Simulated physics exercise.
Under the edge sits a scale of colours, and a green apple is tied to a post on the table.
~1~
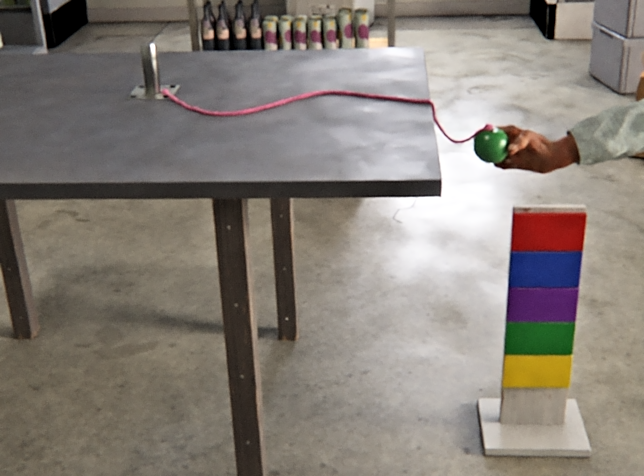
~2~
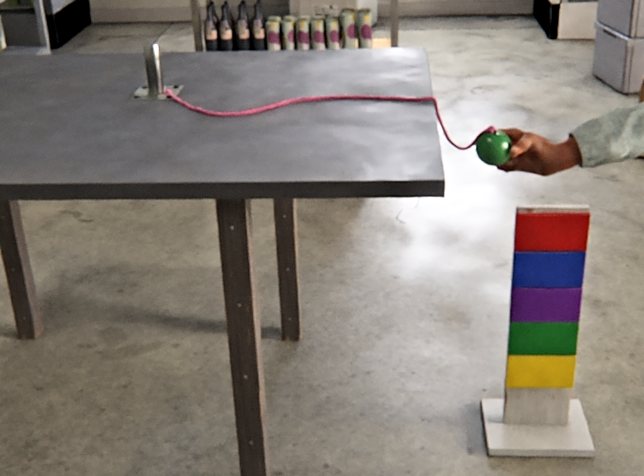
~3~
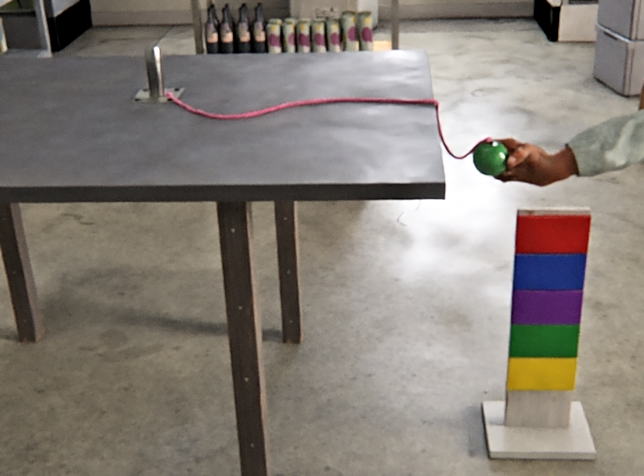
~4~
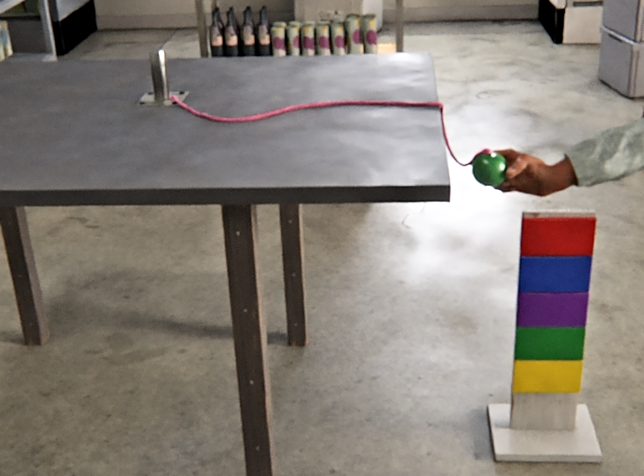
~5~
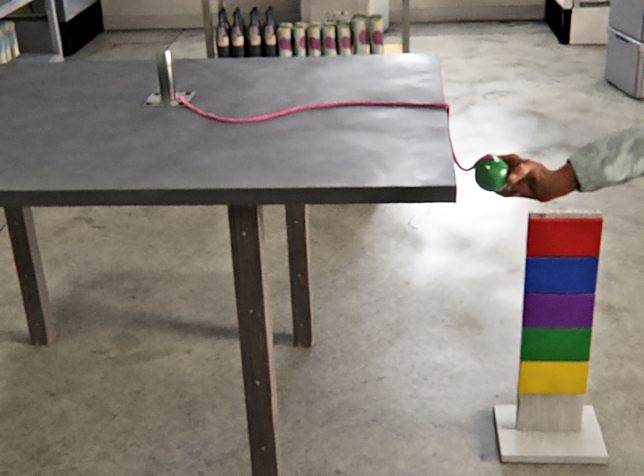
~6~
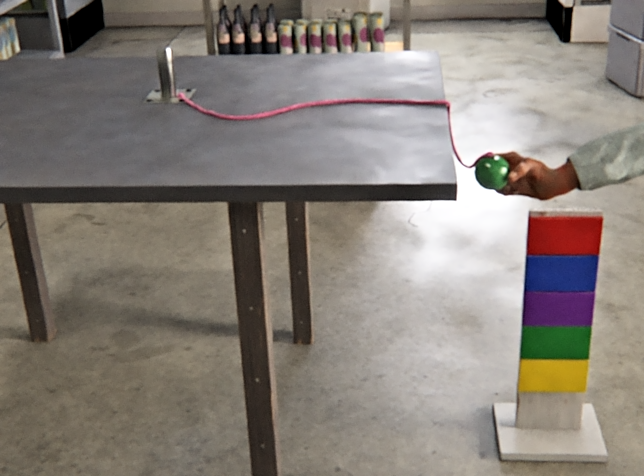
A hand holds a green ball on a pink cord beside the table, lowering it slightly.
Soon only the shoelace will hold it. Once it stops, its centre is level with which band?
The blue band.
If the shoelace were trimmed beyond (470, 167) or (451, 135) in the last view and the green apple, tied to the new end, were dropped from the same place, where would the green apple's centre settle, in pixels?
Case by case: Roughly (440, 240), then roughly (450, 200).
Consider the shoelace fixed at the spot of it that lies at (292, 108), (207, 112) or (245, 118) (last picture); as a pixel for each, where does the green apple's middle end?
First try (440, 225), second try (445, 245), third try (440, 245).
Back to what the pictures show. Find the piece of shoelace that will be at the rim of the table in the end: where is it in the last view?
You'll find it close to (400, 102).
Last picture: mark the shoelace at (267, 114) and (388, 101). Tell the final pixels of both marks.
One finishes at (310, 101) and the other at (437, 106).
A little later, apple near (413, 259); level with blue.
Next, apple near (465, 261); level with blue.
When it is over, apple near (452, 265); level with blue. Its centre hangs level with the blue band.
